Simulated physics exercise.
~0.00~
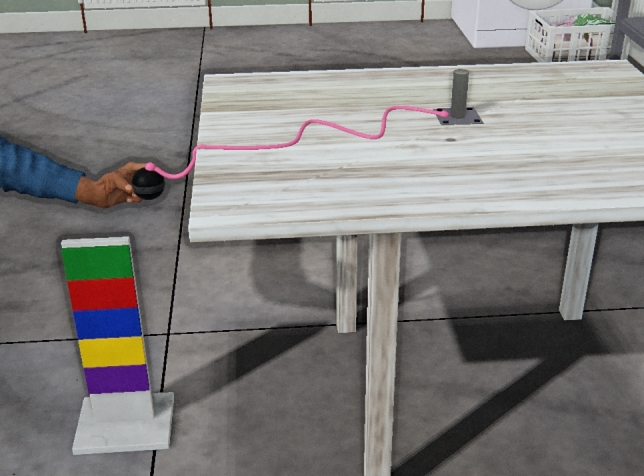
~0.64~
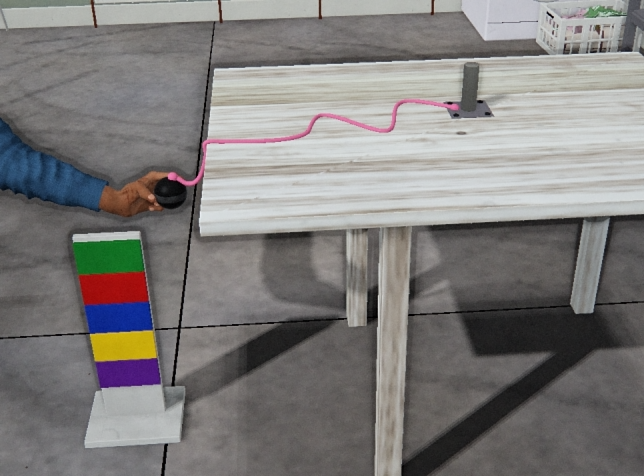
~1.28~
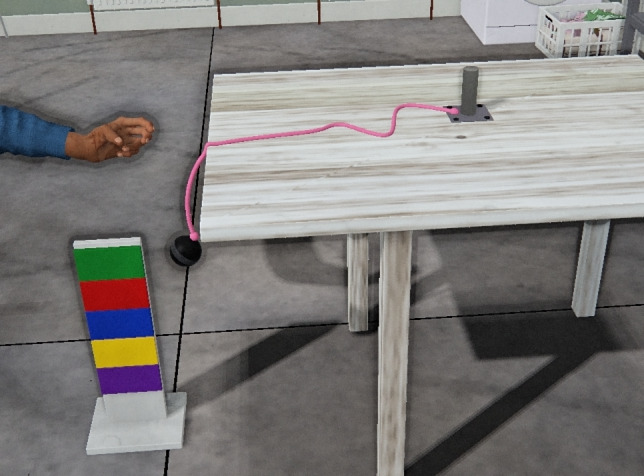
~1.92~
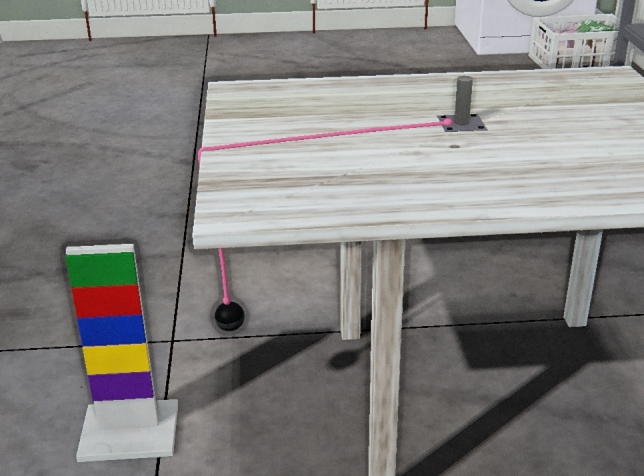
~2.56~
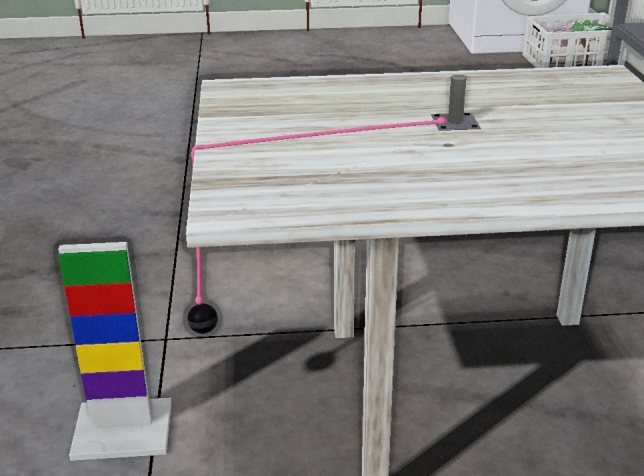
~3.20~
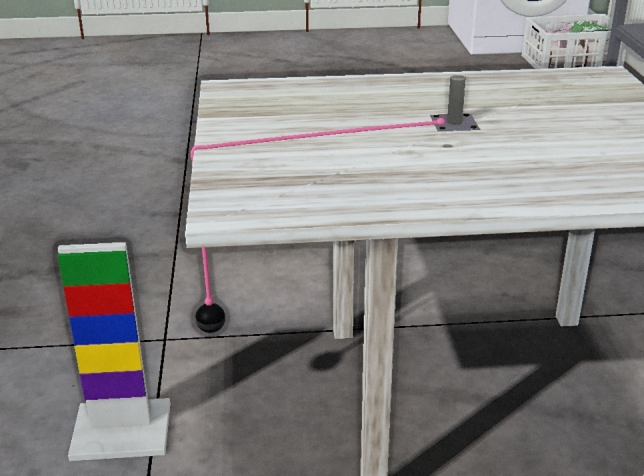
Beside a table, a hand drops a tethered black ball, which dangles level with blue.
